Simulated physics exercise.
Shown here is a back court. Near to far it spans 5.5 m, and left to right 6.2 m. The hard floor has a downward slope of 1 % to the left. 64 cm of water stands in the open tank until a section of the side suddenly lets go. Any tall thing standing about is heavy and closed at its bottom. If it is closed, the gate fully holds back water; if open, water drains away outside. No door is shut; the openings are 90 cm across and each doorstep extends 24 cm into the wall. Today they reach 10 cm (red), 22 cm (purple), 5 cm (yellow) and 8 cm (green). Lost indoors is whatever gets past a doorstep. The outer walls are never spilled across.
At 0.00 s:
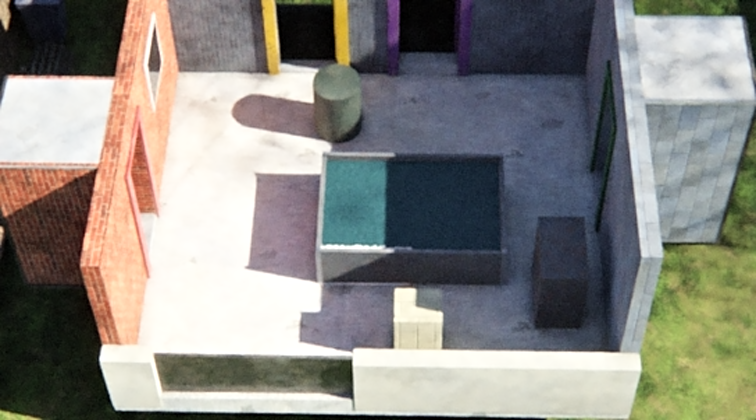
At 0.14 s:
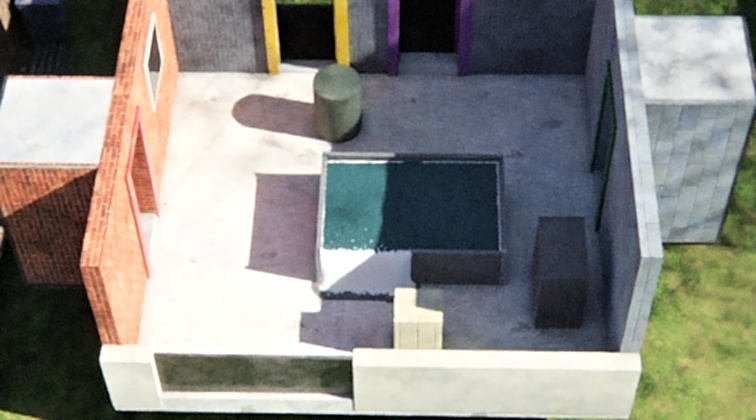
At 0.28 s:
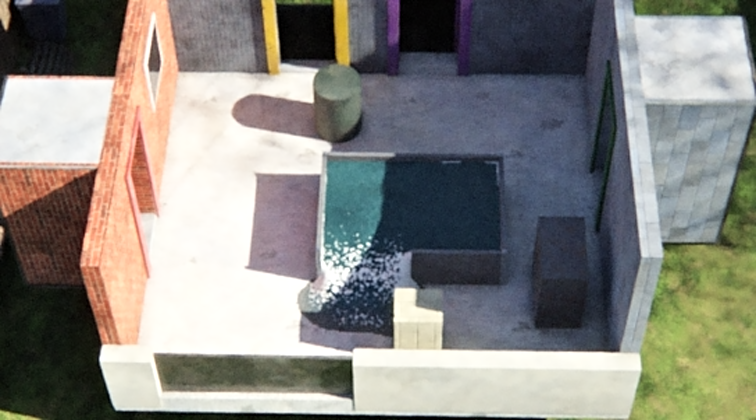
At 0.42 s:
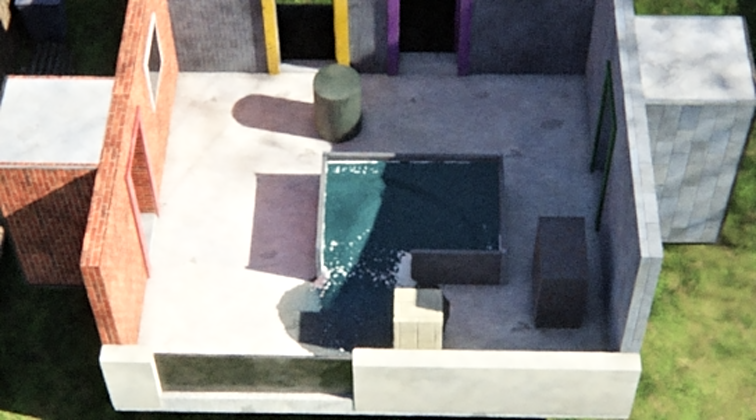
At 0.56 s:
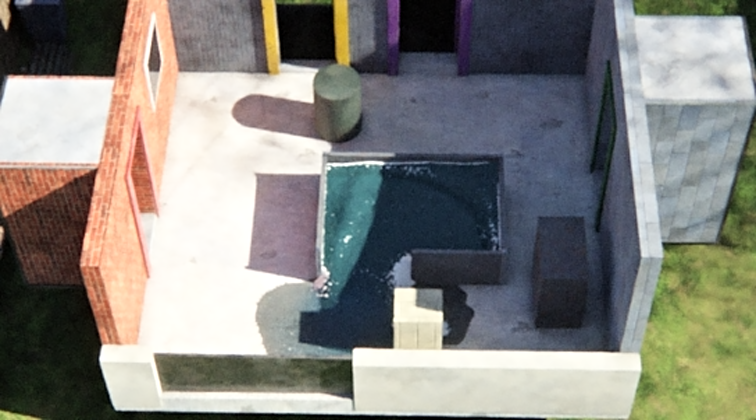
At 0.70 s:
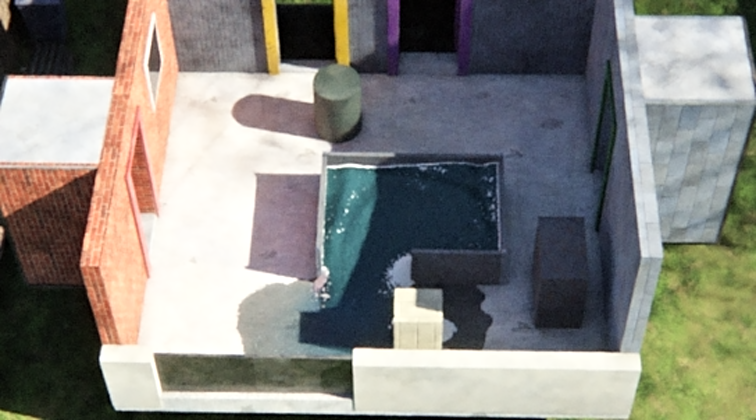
The walled court holds a tank whose front partly opens and water spreads across the floor.
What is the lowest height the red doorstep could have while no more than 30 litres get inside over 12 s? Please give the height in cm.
7 cm.
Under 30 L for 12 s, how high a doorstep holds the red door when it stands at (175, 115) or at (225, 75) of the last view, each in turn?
In turn: Roughly 10.0 cm, roughly 13.0 cm.
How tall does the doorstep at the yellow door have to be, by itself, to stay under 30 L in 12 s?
Yellow - roughly 9.0 cm.
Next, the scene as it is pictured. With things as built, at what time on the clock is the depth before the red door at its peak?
Peak time: Around 4.5 s.
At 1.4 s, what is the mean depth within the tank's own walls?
It averages near 41 cm.
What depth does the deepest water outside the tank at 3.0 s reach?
34 cm.
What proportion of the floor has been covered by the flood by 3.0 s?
Wet: Close to 45 %.
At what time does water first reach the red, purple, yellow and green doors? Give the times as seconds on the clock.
Reading them off: Red 2.2 s, then purple 5.5 s, then yellow 4.0 s, then green 3.4 s.
After 1.4 s water covers 25 % of the floor, deepest (45 cm) near (369, 372); it has not reached the red door.
After 3.0 s water covers 45 % of the floor, deepest (34 cm) near (147, 381); 11 cm at the red door, 0 litres in over its 10 cm doorstep.
After 12.0 s water covers 100 % of the floor, deepest (12 cm) near (462, 78); 6 cm at the red door, 8 litres in over its 10 cm doorstep.
At the red door as built, the water arrived by 2.2 s and peaked near 12 cm at 4.4 s.
With a doorstep of 6 cm, 45 litres would have come in within the 12 s; with 8 cm, 21 litres. So under 30 litres takes about 7 cm.
